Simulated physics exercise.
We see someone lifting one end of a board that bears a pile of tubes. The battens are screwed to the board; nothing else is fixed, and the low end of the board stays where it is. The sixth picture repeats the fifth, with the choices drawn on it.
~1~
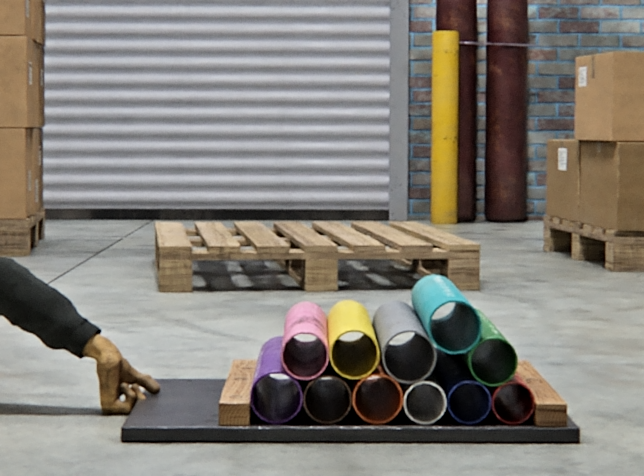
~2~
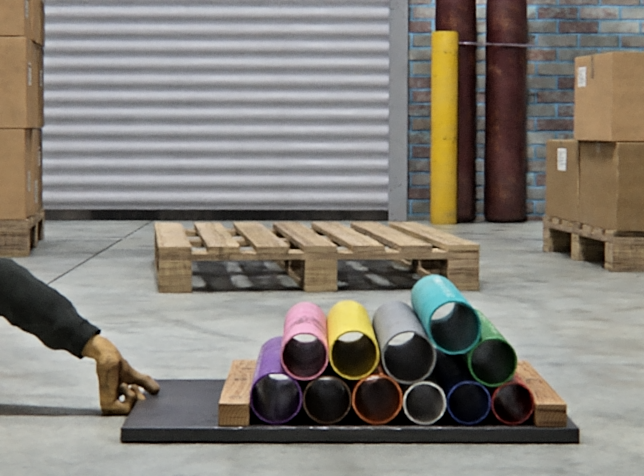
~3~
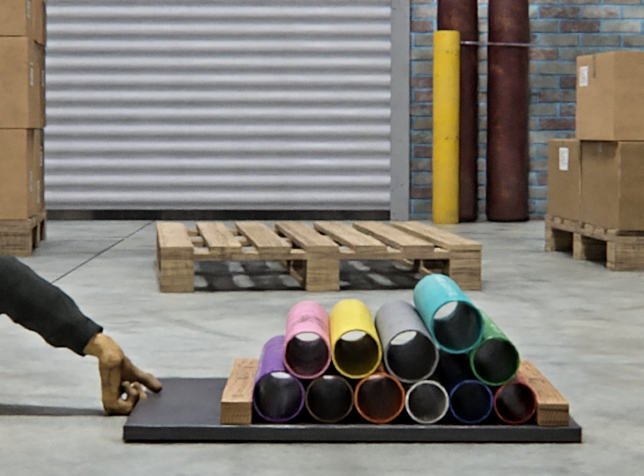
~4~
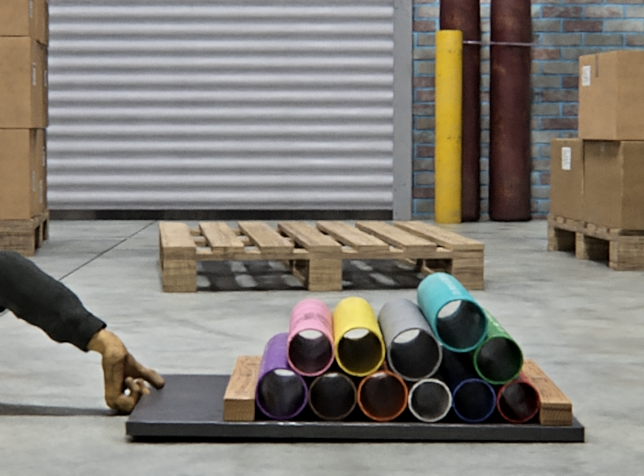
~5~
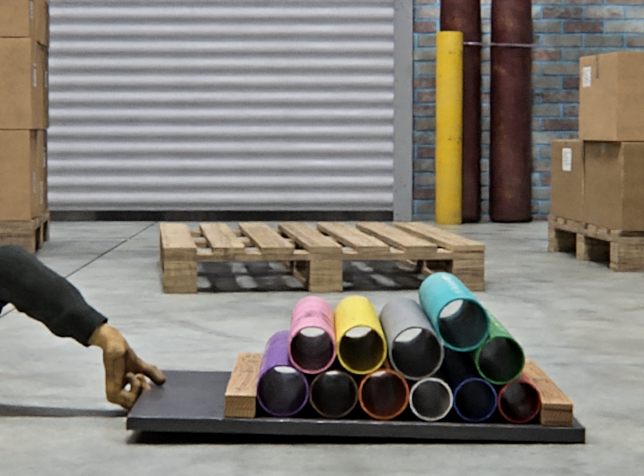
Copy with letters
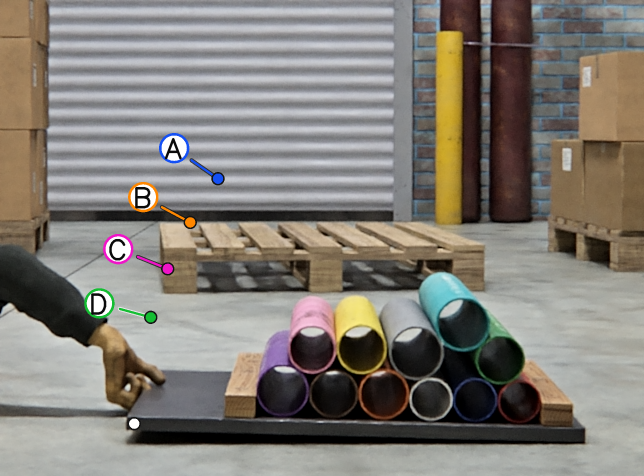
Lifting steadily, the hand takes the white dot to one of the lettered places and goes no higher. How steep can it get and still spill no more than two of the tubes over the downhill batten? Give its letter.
The answer is mark D.
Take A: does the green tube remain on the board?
The green tube: No.
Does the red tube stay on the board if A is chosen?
Yes.
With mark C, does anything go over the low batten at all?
At C: Yes.
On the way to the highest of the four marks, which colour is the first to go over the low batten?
It is the green one.
On the copy, A at (218, 179); B at (190, 222); C at (168, 269); D at (151, 317); the white dot at (134, 424).
On D. First, board at 12°.
Then, board at 15°.
Finally, board at 15°, none over the low batten.
By contrast, A five over the low batten; B five over the low batten; C three over the low batten (green, grey, turquoise).
